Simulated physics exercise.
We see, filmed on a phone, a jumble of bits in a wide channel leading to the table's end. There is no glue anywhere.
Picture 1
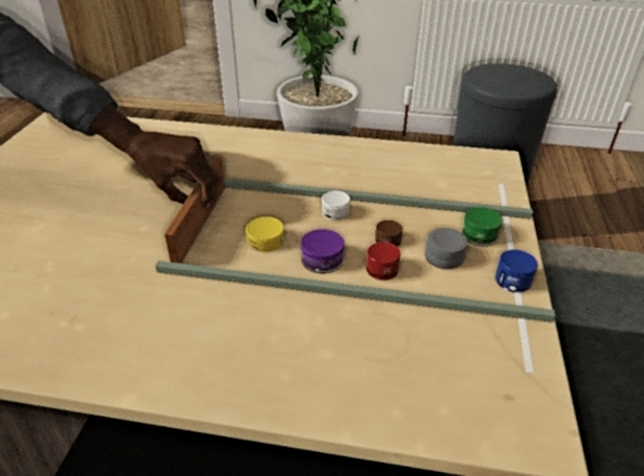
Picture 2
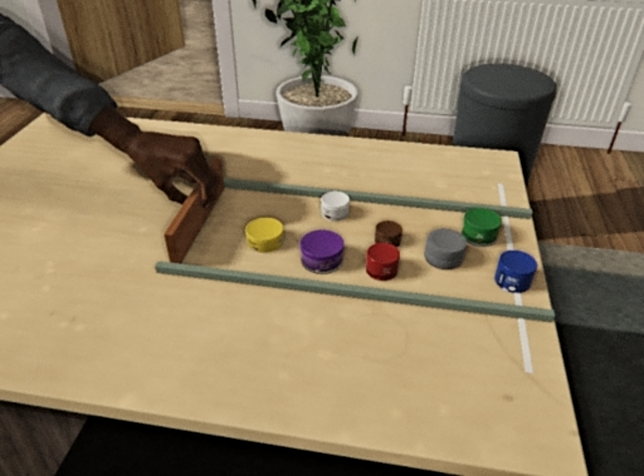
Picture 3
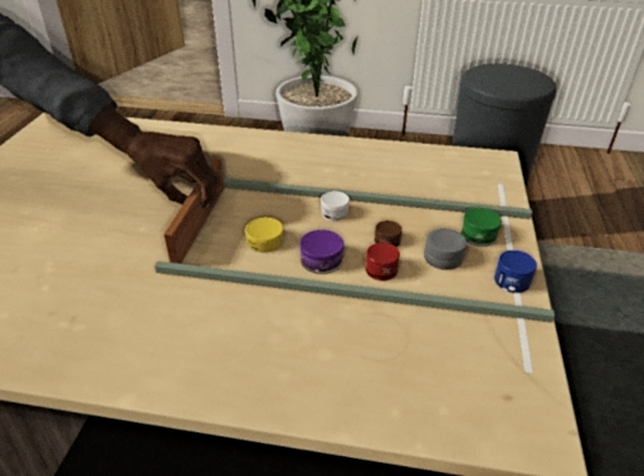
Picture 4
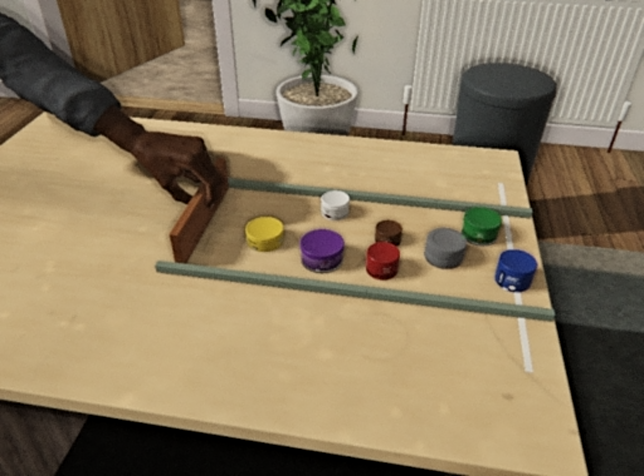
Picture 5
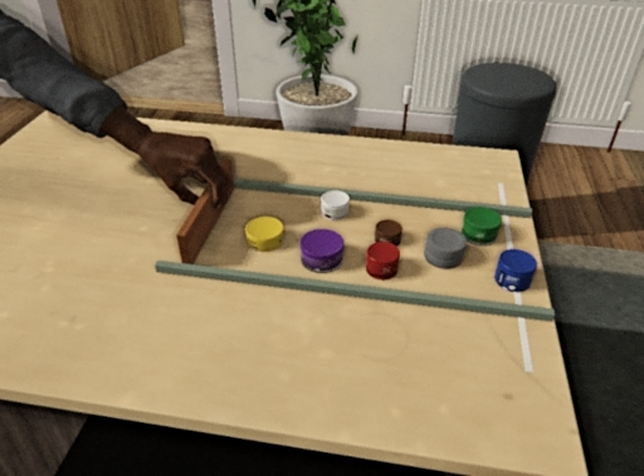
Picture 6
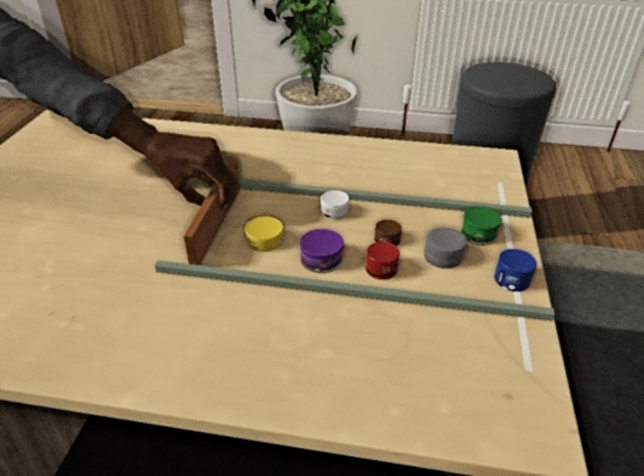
A hand slowly sliding an upright wooden board slightly right between two rails, towards coloured tubs that stay still on a table.
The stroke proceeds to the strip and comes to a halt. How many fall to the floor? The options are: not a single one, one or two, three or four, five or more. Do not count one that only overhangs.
Answer: Three or four.
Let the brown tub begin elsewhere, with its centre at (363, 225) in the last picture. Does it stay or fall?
It keeps its place.
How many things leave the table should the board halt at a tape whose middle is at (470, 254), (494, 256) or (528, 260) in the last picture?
It would be 1, then 3, then 7.
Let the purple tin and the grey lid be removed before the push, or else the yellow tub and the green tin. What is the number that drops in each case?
You'd count 2 the first time and 3 the second time.
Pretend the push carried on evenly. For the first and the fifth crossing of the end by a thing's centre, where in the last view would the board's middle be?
The middle is near (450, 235) first and near (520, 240) after.
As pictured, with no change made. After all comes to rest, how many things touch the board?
The number is 4.
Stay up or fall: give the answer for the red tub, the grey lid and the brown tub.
Result - red tub fallen, grey lid fallen, brown tub retained.
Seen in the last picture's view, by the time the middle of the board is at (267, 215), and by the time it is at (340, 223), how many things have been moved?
1 by the first point, 4 by the second.
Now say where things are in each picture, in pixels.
In the first frame, blue tub (516, 271); green tin (482, 227); grey lid (446, 248); board (198, 208); tape (512, 259).
In the second frame, green tin (481, 227); brown tub (388, 235).
In the third frame, grey lid (445, 249); board (197, 208).
In the fourth frame, blue tub (515, 271); white tub (335, 206).
In the fifth frame, green tin (481, 226); red tub (383, 261).
In the sixth frame, blue tub (515, 270); green tin (481, 226); grey lid (445, 248); board (215, 210); tape (512, 258).
A little later, none off yet; blue tub at rest near (515, 270); green tin at rest near (481, 226); grey lid at rest near (445, 248).
Next, none off yet; blue tub shifted about its own width near (552, 270); green tin shifted a little near (500, 229); grey lid shifted well along near (517, 253).
When it is over, the number that fall off is three or four; down, red tub, grey lid, green tin and blue tub.
